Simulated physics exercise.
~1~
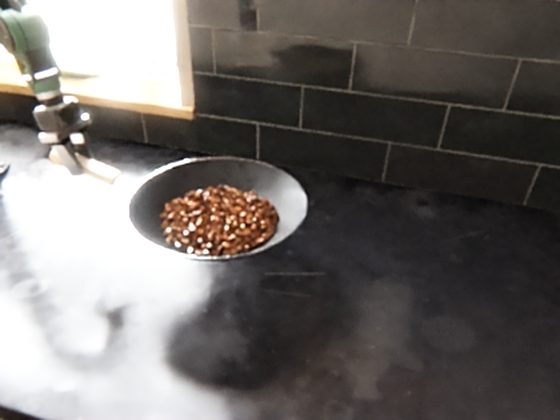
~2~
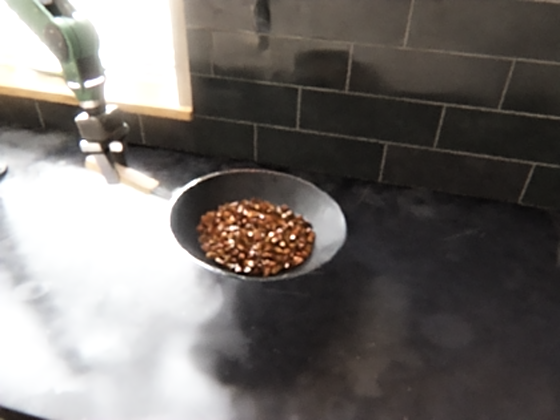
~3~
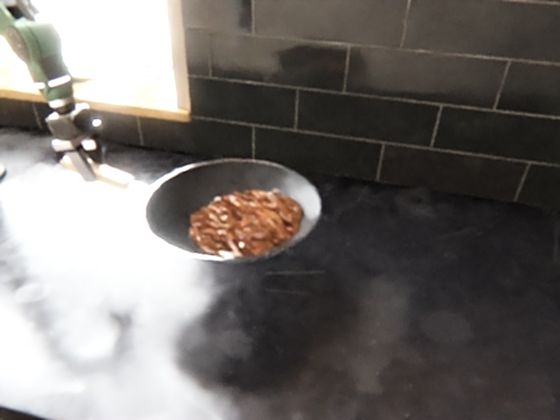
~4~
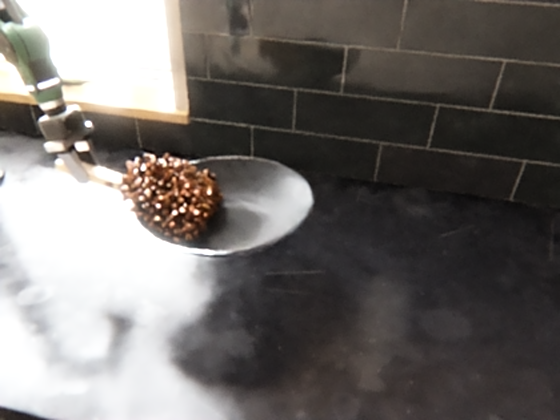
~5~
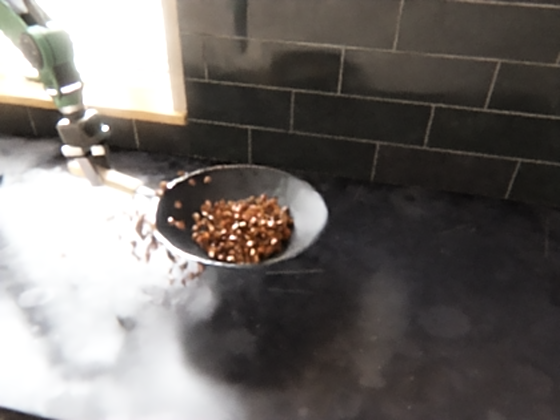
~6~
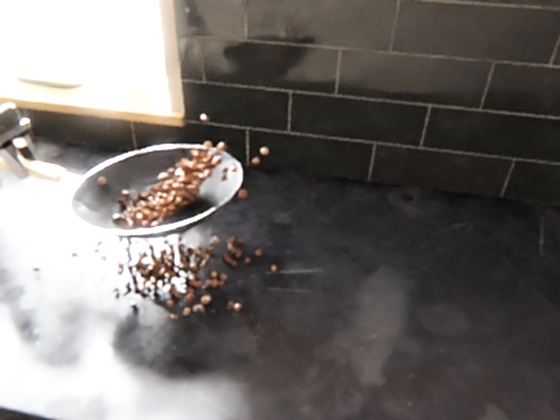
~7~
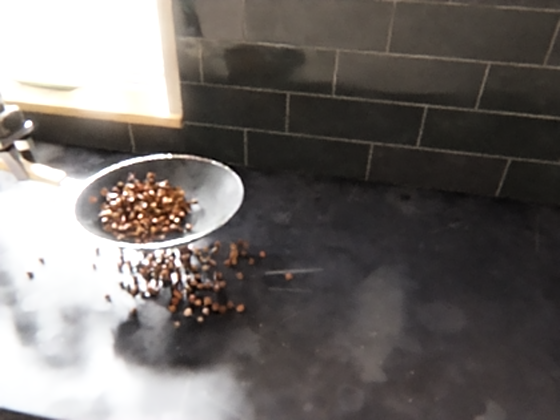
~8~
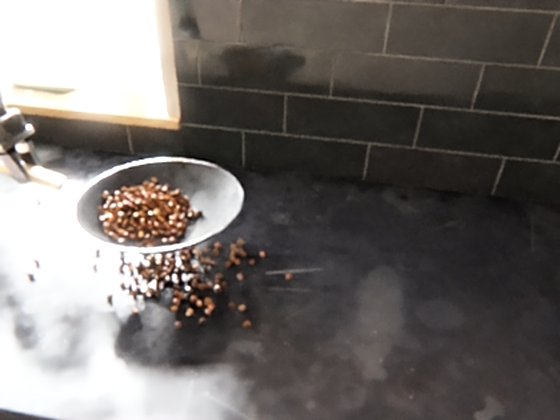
Robotic arm shaking a dark wok of brown pellets back and forth, spilling some onto the black counter before coming to rest.
